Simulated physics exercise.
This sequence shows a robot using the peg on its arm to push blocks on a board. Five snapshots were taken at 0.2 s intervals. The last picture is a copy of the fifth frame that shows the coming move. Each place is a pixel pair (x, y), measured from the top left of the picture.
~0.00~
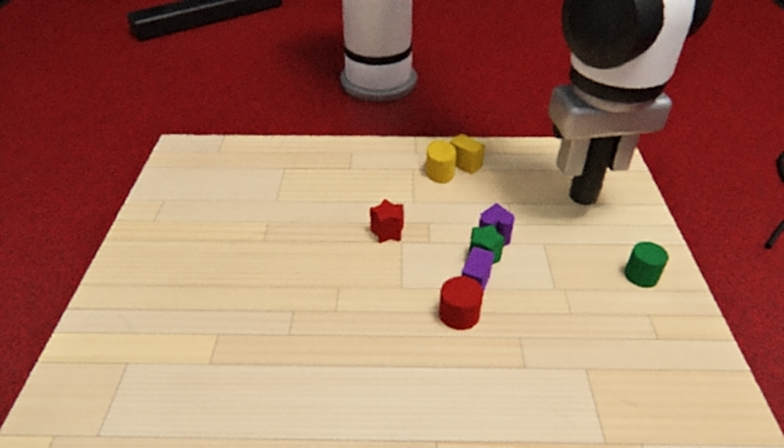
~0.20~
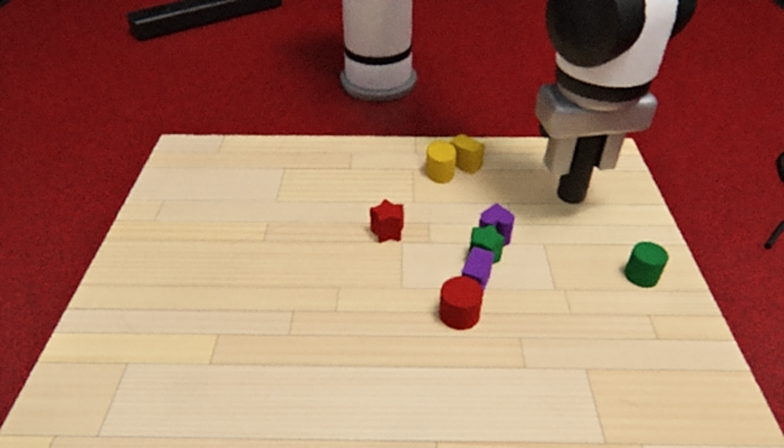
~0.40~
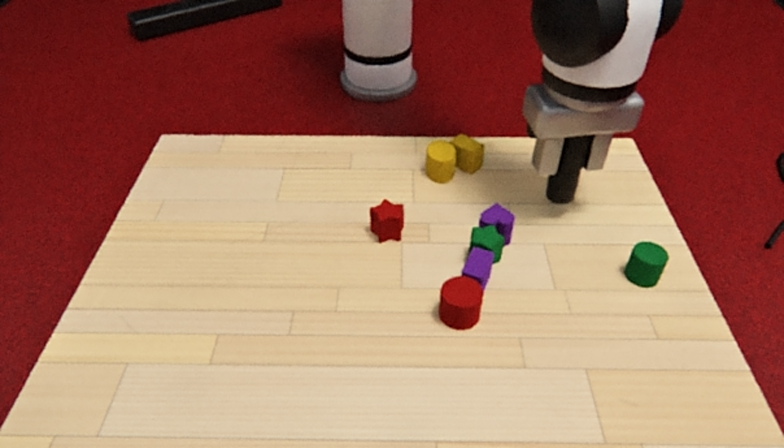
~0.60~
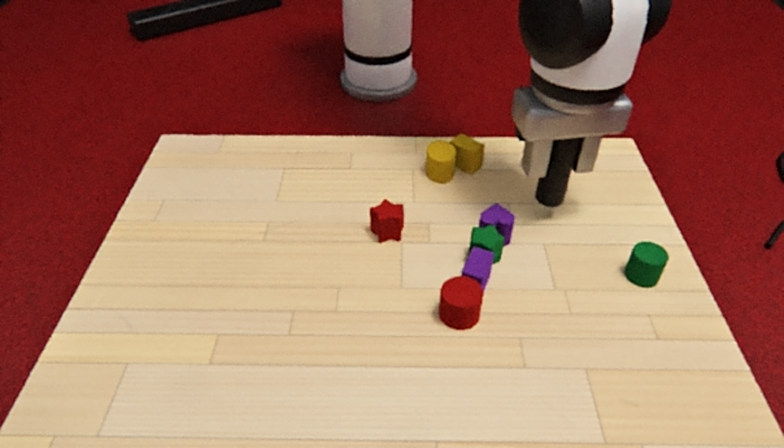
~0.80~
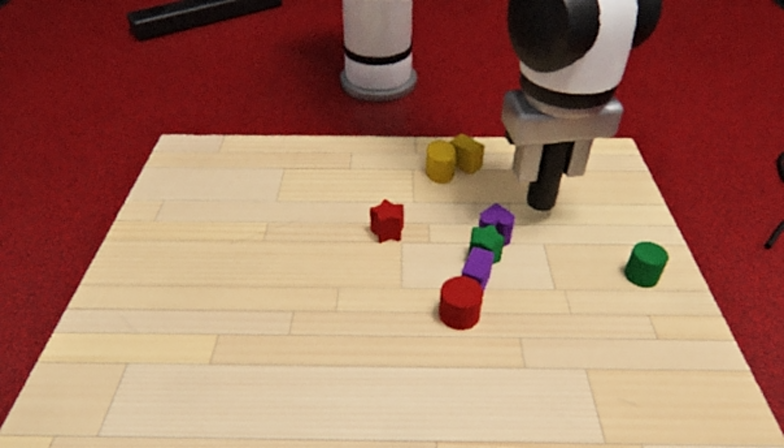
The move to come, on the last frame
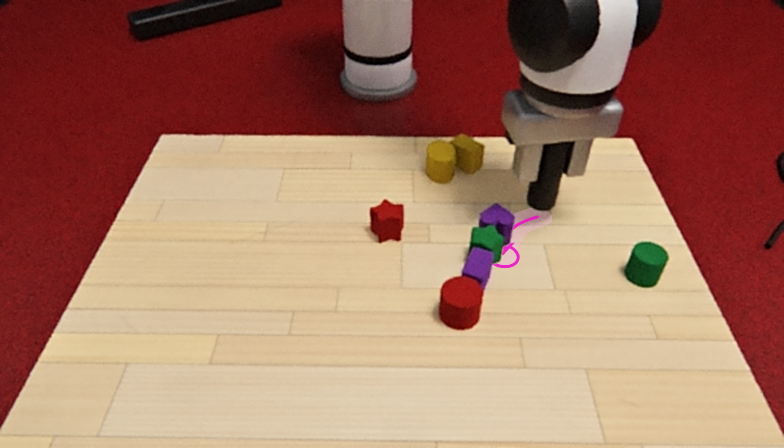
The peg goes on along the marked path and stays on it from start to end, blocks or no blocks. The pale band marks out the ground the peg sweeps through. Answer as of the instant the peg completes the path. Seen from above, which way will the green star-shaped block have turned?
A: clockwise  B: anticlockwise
B (anticlockwise)
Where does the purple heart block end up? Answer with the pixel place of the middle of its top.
The middle of its upper face will lie at (477, 223).
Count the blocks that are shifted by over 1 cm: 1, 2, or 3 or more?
Moved: Exactly two.
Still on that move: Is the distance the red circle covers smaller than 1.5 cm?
Yes, I think so.
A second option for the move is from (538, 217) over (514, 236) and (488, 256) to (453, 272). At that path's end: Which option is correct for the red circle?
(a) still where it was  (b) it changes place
The correct letter is b.
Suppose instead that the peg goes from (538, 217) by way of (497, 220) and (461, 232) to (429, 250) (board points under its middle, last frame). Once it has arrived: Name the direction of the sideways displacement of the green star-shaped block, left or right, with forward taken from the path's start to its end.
Sideways, to the left.
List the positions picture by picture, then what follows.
Peg's lower end (583, 197); red circle (462, 291); purple rectangular block (478, 261); green star-shaped block (486, 235); purple heart block (497, 215), in the first frame.
Peg (571, 196); blocks still, in the second frame.
Peg (559, 197); blocks still, in the third frame.
Peg (549, 199); blocks still, in the fourth frame.
Peg (541, 203); red circle (462, 291); purple rectangular block (478, 261); green star-shaped block (486, 235); purple heart block (497, 215), in the fifth frame.
Drawn move, from (538, 217) through (518, 225) and (506, 238) to (503, 256).
On the path given first. Halfway along, peg (512, 218); purple heart block (492, 218).
At the end, peg (505, 242); red circle (462, 294); purple rectangular block (476, 266); green star-shaped block (470, 241), turned 30° anticlockwise; purple heart block (477, 223), turned 35° clockwise.
